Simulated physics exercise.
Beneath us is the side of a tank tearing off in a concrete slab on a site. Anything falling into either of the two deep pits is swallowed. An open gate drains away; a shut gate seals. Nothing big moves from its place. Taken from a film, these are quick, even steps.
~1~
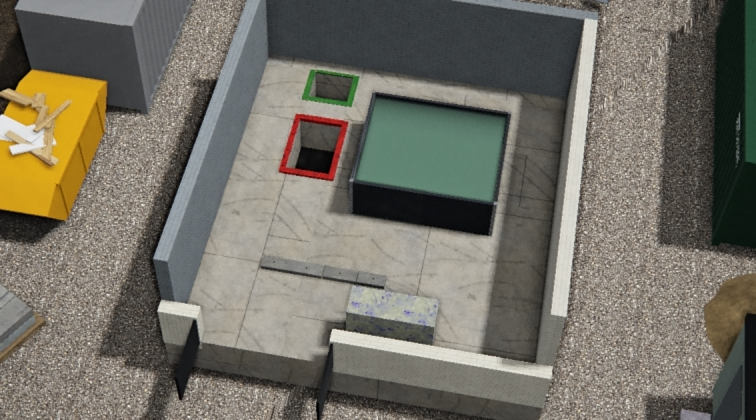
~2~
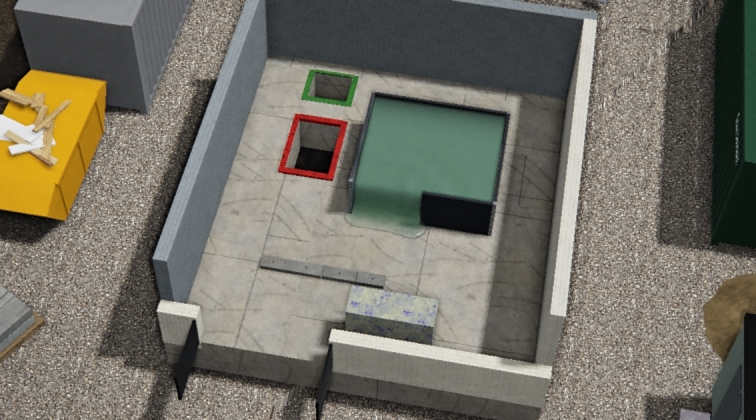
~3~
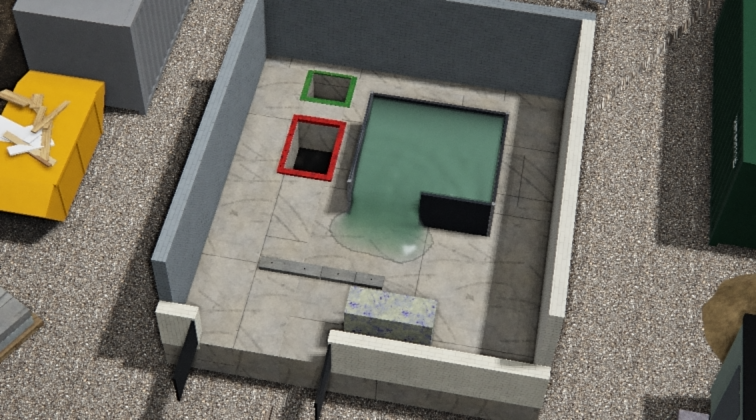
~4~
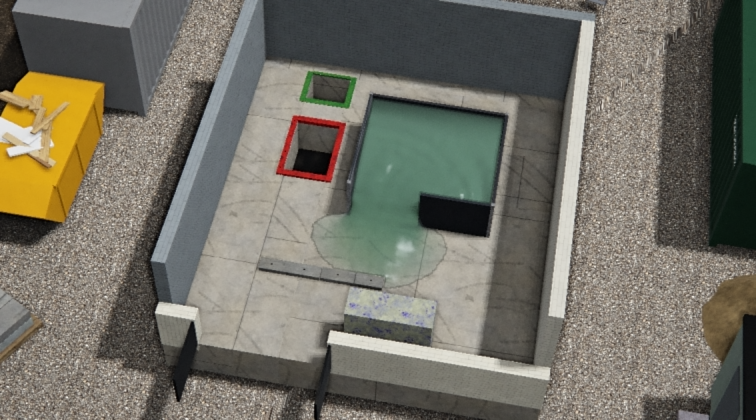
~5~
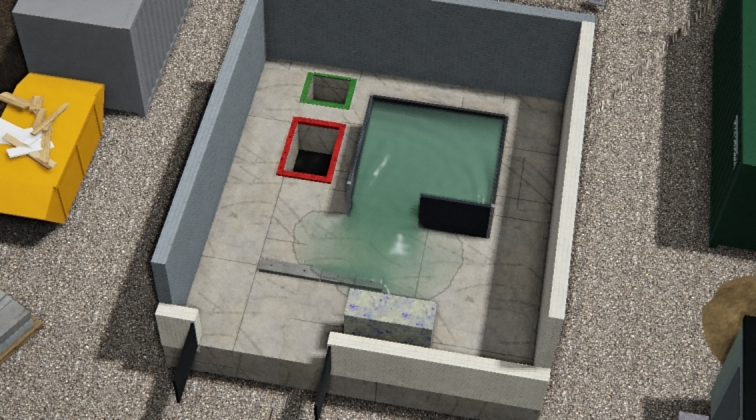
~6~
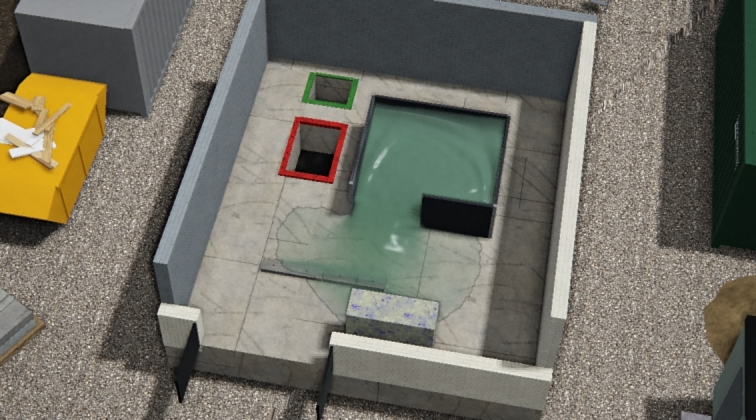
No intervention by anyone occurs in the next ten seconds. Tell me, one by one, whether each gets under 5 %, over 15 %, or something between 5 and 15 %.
My prediction: The gate will likely win a major part beyond fifteen per cent; the green pit will likely win a minor part below five per cent; the red pit will likely win a minor part below five per cent.
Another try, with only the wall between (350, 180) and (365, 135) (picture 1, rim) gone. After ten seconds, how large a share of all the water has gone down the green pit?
For green, it comes to 8 percent.
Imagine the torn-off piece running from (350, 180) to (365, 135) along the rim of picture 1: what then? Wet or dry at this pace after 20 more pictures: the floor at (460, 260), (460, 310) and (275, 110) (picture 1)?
Going point by point: Left unwetted, left unwetted, waterlogged.
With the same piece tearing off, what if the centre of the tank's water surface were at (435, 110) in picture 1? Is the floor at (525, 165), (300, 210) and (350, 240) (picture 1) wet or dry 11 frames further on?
Spot one unwetted, spot two wetted, spot three wetted.
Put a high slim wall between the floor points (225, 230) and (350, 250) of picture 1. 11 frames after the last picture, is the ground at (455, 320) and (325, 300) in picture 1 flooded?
Swamped, then swamped.
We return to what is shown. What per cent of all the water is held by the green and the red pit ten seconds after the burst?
Around 2 per cent, then around 0 per cent.
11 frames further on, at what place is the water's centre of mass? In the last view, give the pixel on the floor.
It is around (402, 224).
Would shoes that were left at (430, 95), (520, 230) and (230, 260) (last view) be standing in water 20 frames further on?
Taking them in the order given: Spared, then swamped, then swamped.
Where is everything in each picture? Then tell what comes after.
In the first picture, the water tank at (432, 149) is whole and still.
In the second picture, water pours out at (386, 208) and has run to (347, 214).
In the third picture, water pours out at (385, 209) and has run to (419, 253).
In the fourth picture, the front is at (386, 284), out from the gap at (385, 210).
In the fifth picture, water pours out at (385, 212) and has run to a hidden place.
In the sixth picture, the front is at a hidden place, out from the gap at (387, 211).
A moment on, water covers 35 % of the floor; the gate 1 %, the green pit 0 %, the red pit 0 %.
Next, water covers 45 % of the floor; the gate 8 %, the green pit 0 %, the red pit 0 %.
Then, water covers 55 % of the floor; the gate 18 %, the green pit 0 %, the red pit 0 %.
Later, water covers 80 % of the floor; the gate 29 %, the green pit 0 %, the red pit 0 %.
In the end, water covers 95 % of the floor; the gate 39 %, the green pit 3 %, the red pit 0 %.
